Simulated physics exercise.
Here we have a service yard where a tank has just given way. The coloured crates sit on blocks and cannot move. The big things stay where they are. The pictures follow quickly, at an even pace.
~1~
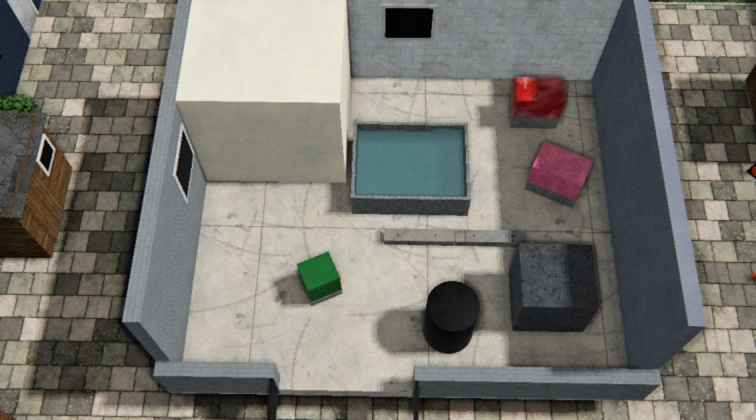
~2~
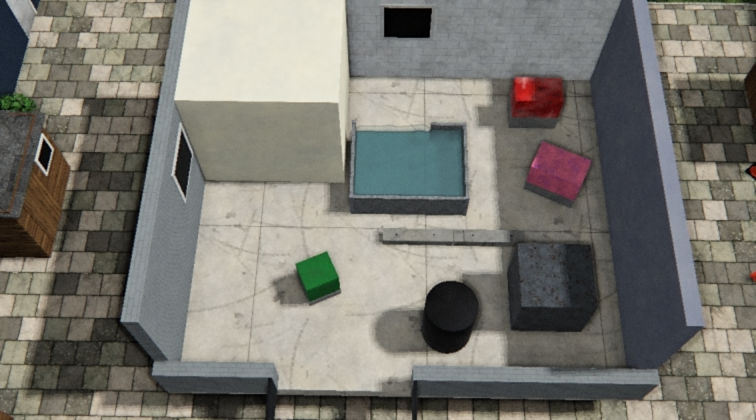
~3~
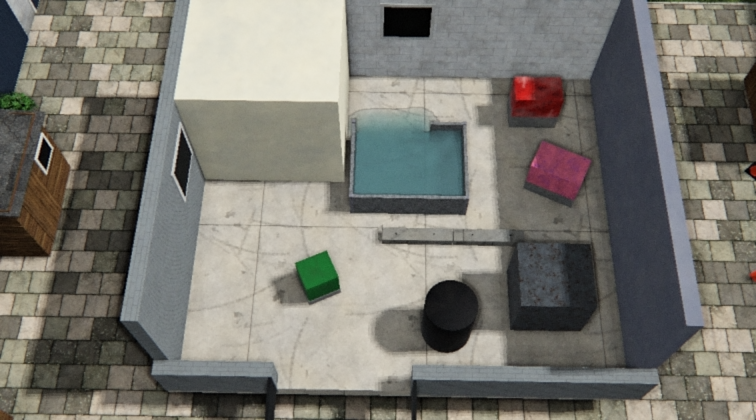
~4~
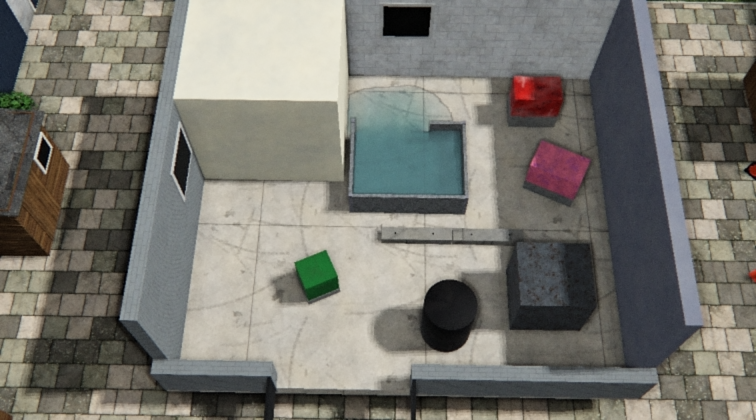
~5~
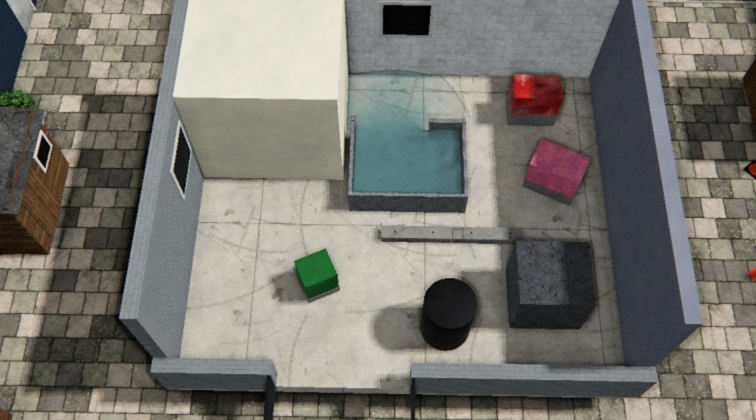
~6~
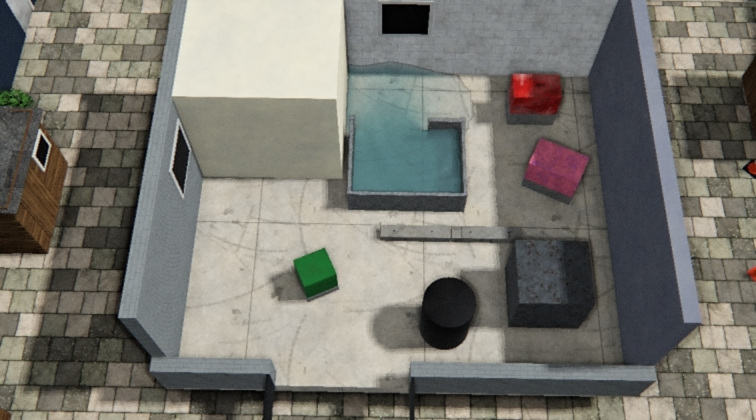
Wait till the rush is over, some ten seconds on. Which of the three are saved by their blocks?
In the end: The pink crate stays dry; the green crate stays dry; the red crate stays dry.
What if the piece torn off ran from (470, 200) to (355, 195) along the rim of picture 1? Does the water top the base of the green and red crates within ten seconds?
Then: The green crate ends up wet, the red crate escapes it.
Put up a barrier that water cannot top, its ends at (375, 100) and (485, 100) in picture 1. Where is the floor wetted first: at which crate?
That is the red crate.
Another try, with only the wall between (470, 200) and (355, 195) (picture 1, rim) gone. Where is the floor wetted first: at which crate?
It is the green-painted one.
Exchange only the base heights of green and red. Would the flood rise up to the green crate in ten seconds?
My reading: Green crate is safe.
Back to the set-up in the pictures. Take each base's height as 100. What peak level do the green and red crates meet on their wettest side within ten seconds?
Near 40 and 70 in a hundred.
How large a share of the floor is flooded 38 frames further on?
Near 50 in a hundred.
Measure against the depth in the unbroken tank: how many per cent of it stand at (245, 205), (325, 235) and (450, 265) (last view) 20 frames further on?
In that order: 0, 2 and 0 per cent.
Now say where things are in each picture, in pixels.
In the first frame, still water in the water tank at (411, 162).
In the second frame, the front is at a hidden place, out from the gap on the water tank's far side.
In the third frame, water pours out on the water tank's far side and has run to (350, 121).
In the fourth frame, the front is at (350, 97), out from the gap on the water tank's far side.
In the fifth frame, the front is at (431, 75), out from the gap on the water tank's far side.
In the sixth frame, the front is at (451, 75), out from the gap on the water tank's far side.
A moment on, water covers 10 % of the floor; the pink crate not reached, the green crate not reached, the red crate not reached.
Next, water covers 20 % of the floor; the pink crate not reached, the green crate not reached, the red crate water round its plinth.
Then, water covers 35 % of the floor; the pink crate water round its plinth, the green crate water round its plinth, the red crate water round its plinth.
Later, water covers 50 % of the floor; the pink crate water round its plinth, the green crate water round its plinth, the red crate water round its plinth.
In the end, water covers 80 % of the floor; the pink crate stayed above the water, the green crate stayed above the water, the red crate stayed above the water.
